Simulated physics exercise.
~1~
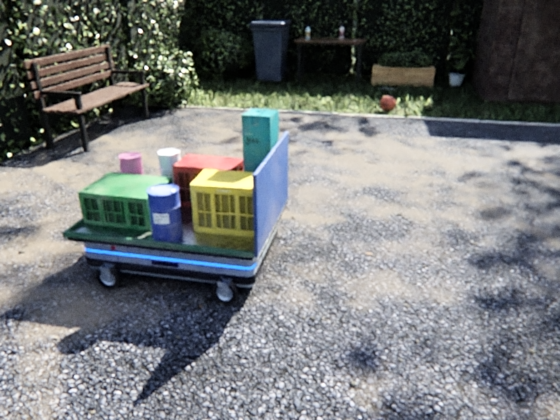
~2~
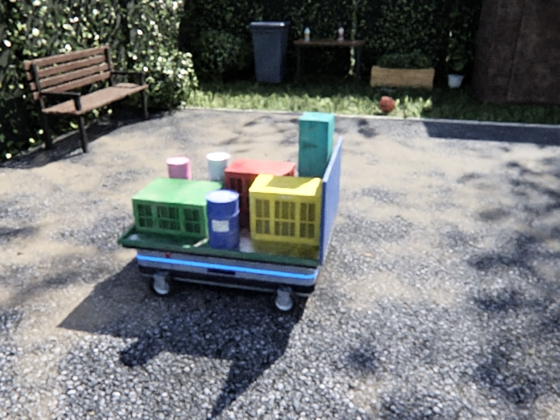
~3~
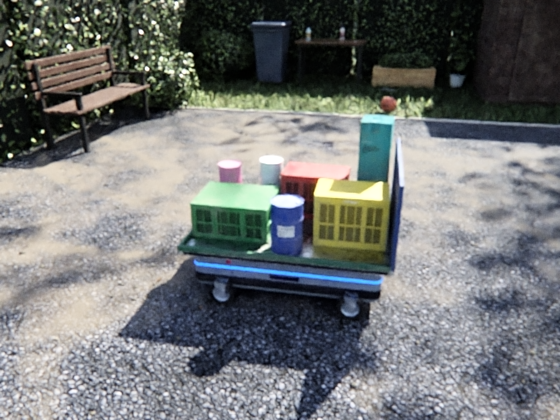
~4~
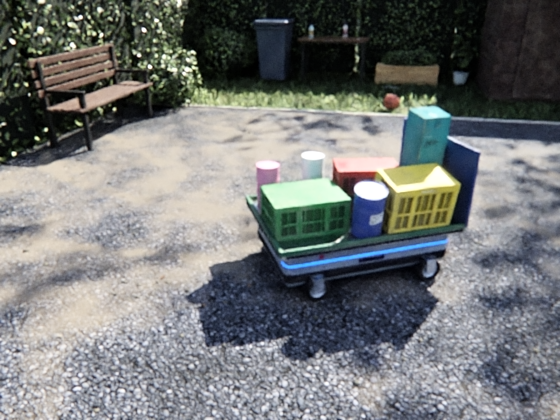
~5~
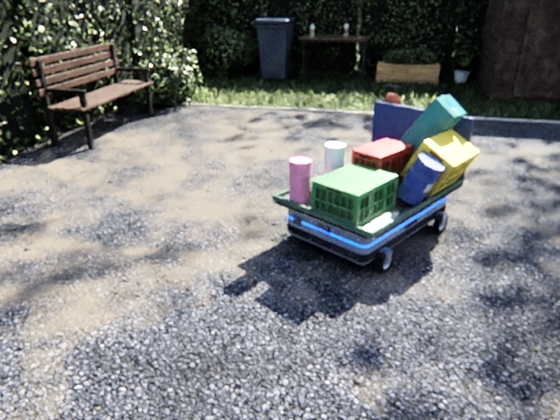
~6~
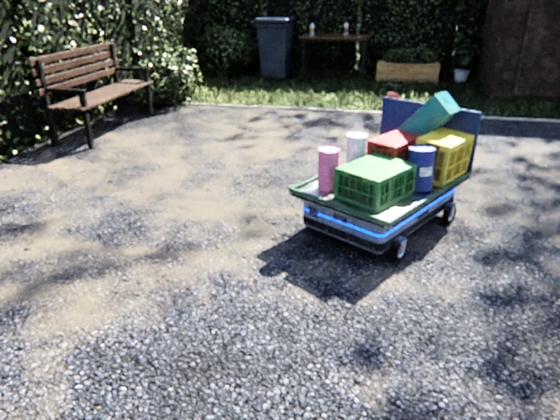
Low cart of colourful crates and canisters rolling right across gravel, swinging away from the viewer, its turquoise box toppling against other cargo.
